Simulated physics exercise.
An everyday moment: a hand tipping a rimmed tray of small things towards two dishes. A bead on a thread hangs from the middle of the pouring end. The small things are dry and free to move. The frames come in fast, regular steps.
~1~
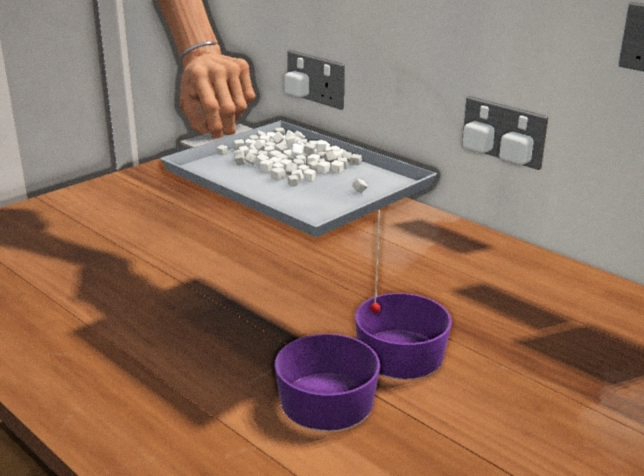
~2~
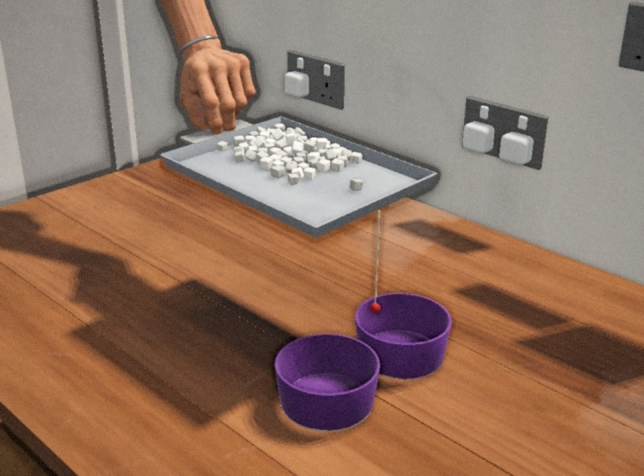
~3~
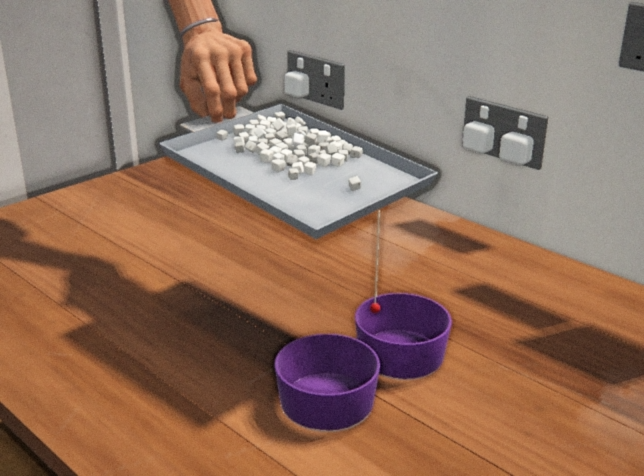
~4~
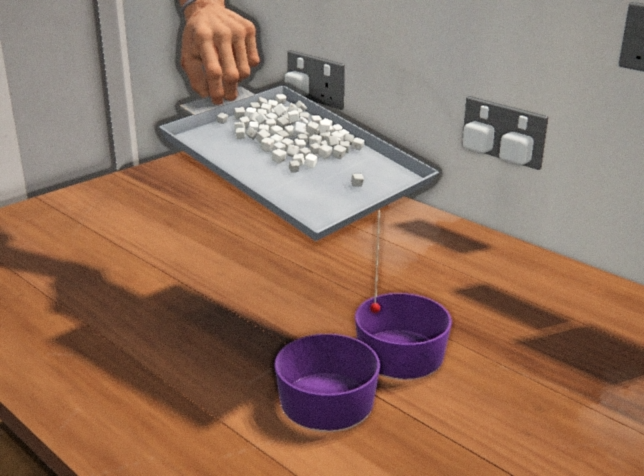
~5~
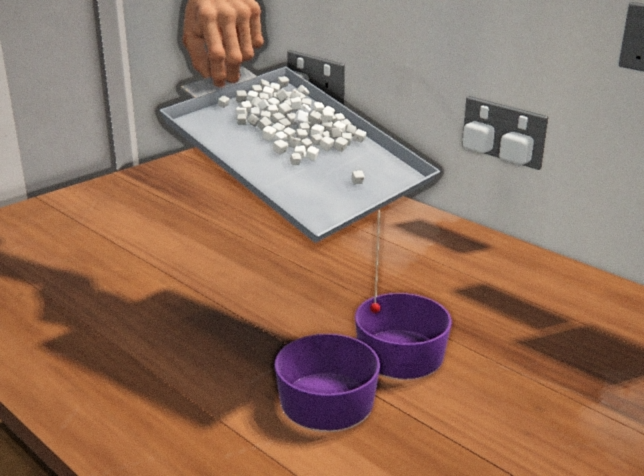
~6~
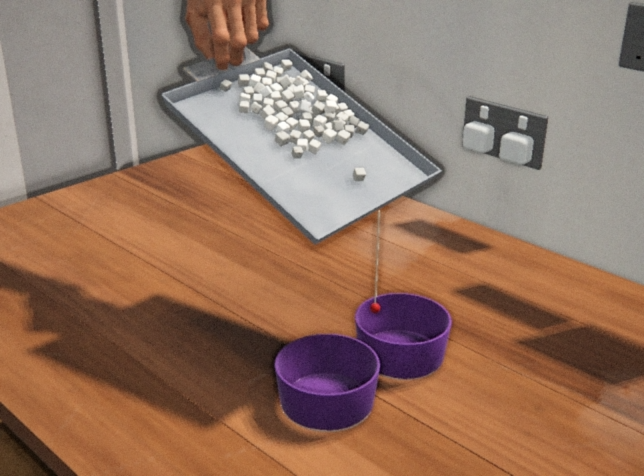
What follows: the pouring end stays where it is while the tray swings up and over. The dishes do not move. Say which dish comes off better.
The left-hand one ends fuller.
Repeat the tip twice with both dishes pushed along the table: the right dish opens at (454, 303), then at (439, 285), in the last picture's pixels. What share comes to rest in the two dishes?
About 30 and 10 per cent.
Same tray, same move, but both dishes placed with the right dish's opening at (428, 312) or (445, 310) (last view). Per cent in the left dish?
First some 40, then 40 per cent.
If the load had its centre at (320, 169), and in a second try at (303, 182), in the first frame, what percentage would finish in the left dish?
Near 40 % and 60 %.
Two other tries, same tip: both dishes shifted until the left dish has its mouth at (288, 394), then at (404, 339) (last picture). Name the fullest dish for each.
One: The right dish. Two: The left dish.
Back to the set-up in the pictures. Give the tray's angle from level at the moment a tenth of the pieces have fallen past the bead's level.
Around 75° of tilt.
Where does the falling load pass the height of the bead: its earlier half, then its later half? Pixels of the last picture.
The first part at (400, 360); the rest at (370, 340).
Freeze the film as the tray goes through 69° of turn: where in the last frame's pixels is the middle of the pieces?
Roughly at (365, 215).
Shortly afterwards, tray tipped steeply; near two thirds on the tray; near a third in the air.
Next, tray tipped past a quarter turn; only a few on the tray; near a third in the left dish; a little in the right dish; near half outside both; a little in the air.
Some moments later, tray tipped past a quarter turn; near a third in the left dish; a little in the right dish; near half outside both.
In the end, tray tipped past a quarter turn; near a third in the left dish; a little in the right dish; near half outside both.
